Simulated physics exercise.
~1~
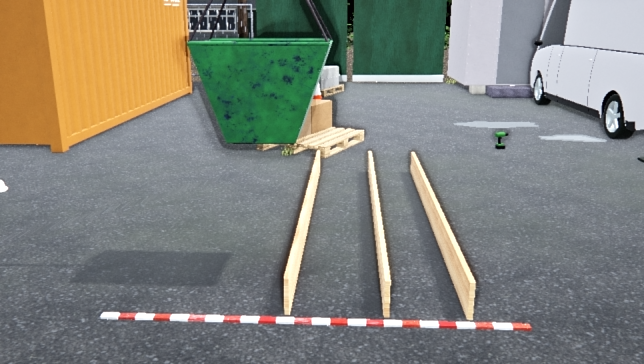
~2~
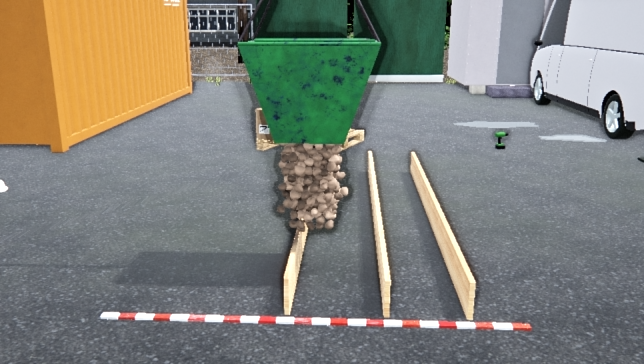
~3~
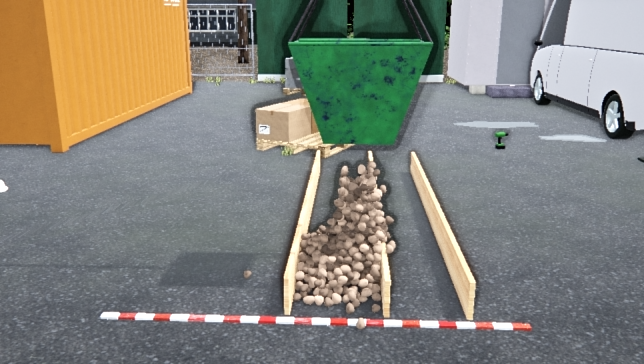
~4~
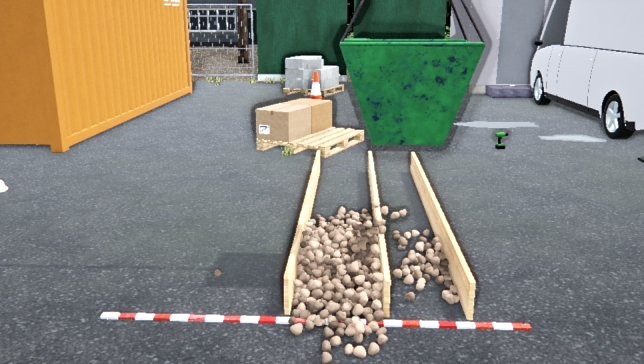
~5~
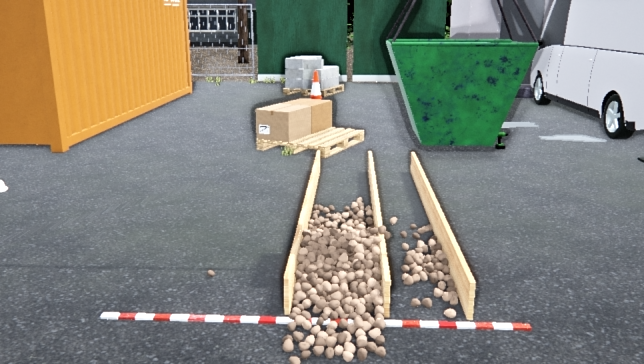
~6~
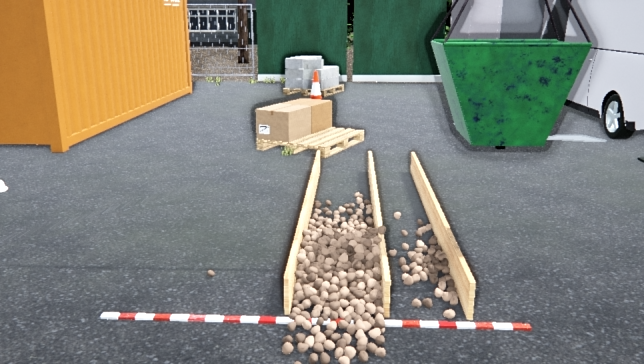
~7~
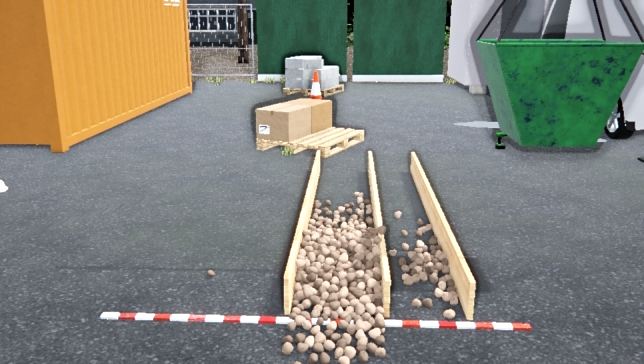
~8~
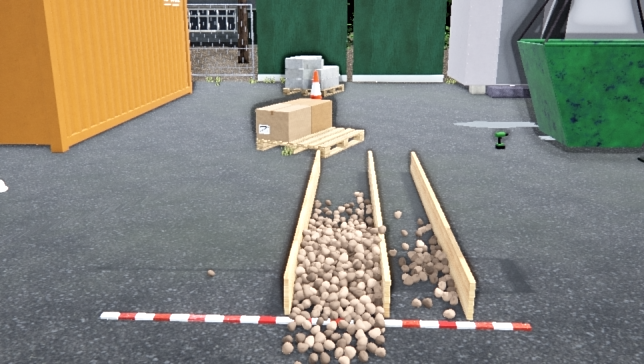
A green skip hangs above a grey paved yard, seen from a fixed, slightly raised view, with an orange container on the left and a white vehicle on the right. Three pale wooden boards run toward a red and white striped bar in the foreground, forming two bays. The skip glides right and pours round brownish stones, which tumble down into the left bay. Some spill over into the right bay and a few roll past the bar. The emptied skip carries on to the right edge, uncovering a cardboard box on a pallet, while most stones lie still in the left bay.
